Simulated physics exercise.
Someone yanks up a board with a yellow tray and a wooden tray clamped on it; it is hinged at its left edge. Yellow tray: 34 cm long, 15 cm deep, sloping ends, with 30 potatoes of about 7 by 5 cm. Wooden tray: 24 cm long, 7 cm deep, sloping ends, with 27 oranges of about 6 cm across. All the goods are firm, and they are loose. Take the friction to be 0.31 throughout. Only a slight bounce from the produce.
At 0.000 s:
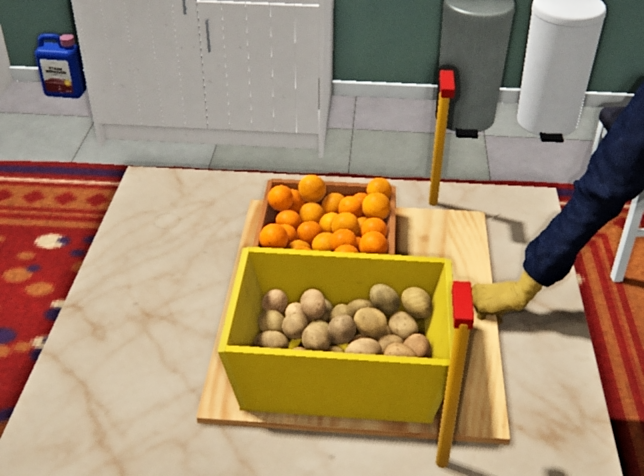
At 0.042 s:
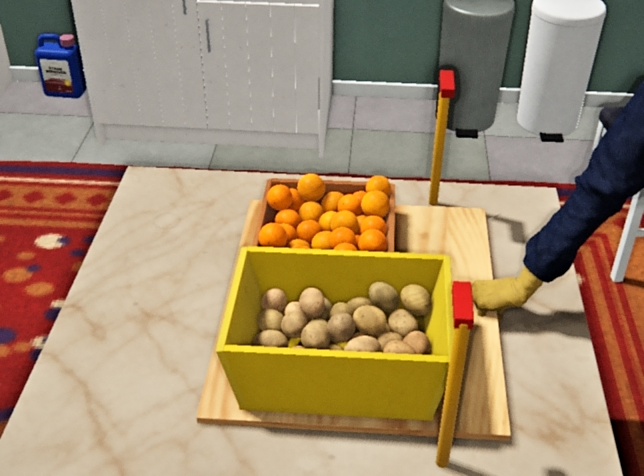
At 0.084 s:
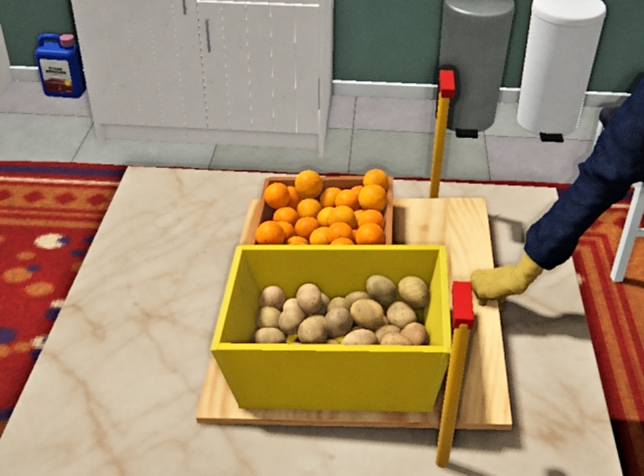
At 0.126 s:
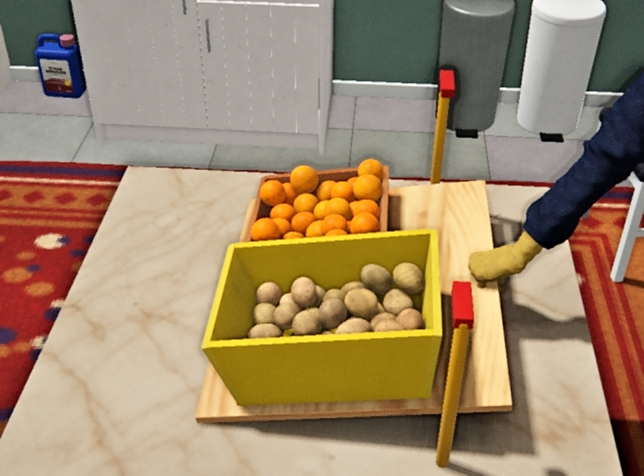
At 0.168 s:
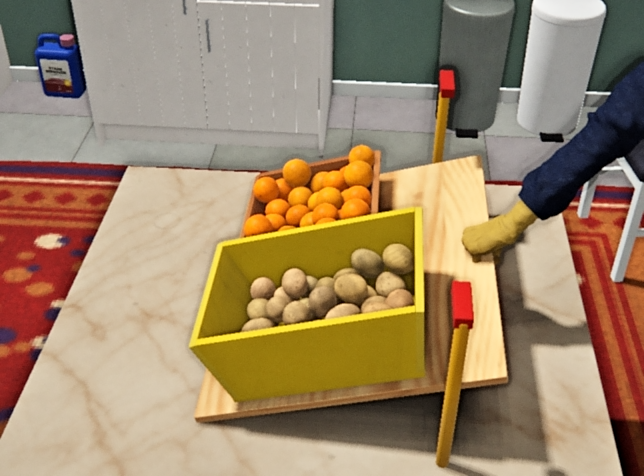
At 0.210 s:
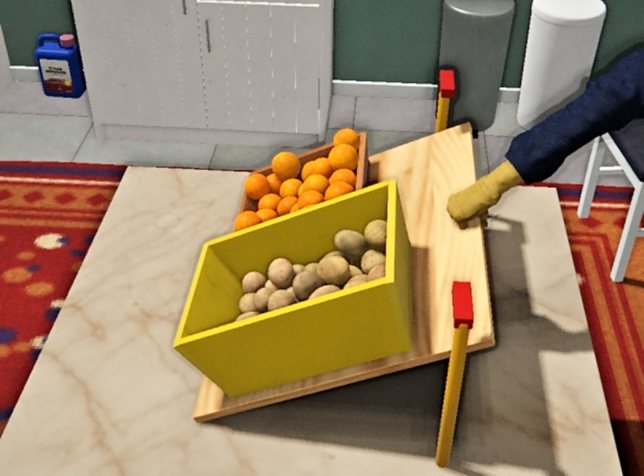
On a marble-topped table, a gloved hand lifts the right side of a board holding potatoes and oranges.
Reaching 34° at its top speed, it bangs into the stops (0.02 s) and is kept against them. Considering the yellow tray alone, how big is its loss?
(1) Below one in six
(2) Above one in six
Above one in six (2).
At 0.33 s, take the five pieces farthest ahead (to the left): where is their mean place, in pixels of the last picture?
They'd be centred about (235, 212) in the last picture.
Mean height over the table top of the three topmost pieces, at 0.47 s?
I'd say near 36 cm.
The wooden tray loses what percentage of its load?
Lost: Wooden tray 70 per cent.
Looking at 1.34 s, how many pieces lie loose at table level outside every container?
About 12 of them.
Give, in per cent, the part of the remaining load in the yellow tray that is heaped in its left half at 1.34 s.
Share in that half: Close to 100 %.
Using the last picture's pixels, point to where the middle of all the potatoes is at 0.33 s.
I'd put it close to (260, 268).
After 0.23 s, it hits the stops.
After 0.33 s, tilt 34°; yellow tray 30 in, 0 out and wooden tray 27 in, 0 out.
After 0.47 s, tilt 34°; yellow tray 30 in, 0 out and wooden tray 19 in, 8 out.
After 0.73 s, tilt 34°; yellow tray 20 in, 10 out and wooden tray 9 in, 18 out.
Outcome (at 1.34 s), yellow tray 20 in, 10 out and wooden tray 8 in, 19 out. Asked share, 10 of 30, 33 per cent.
